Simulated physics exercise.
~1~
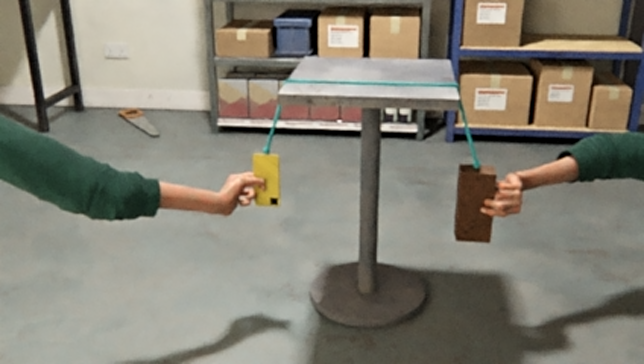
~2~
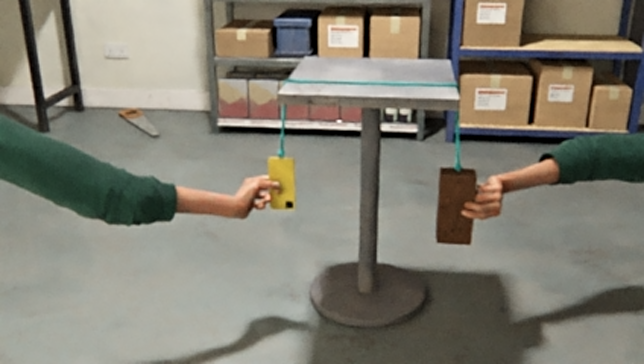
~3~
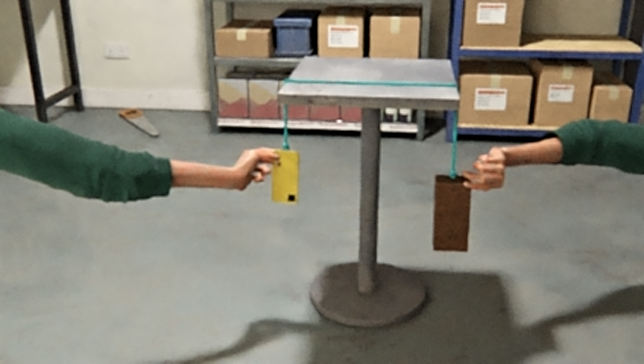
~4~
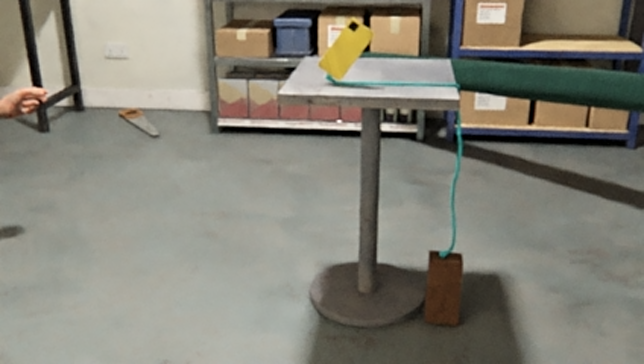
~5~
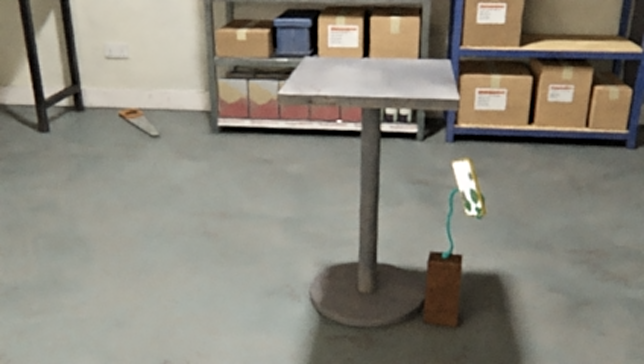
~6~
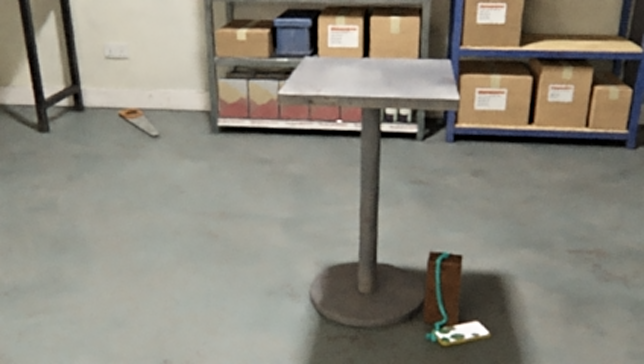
A yellow phone and a brown brick hang from opposite ends of a teal cord laid across a small grey pedestal table, seen from the front in a storeroom with boxes on shelves behind. Two green-sleeved arms reach in from the left and right, holding the phone and the brick and shifting them slightly. The hands let go and draw back, and the brick drops to the floor on the right, pulling the phone up onto the tabletop. The phone goes over the right side, turning as it falls. It ends on the floor beside the upright brick, the cord down with them.
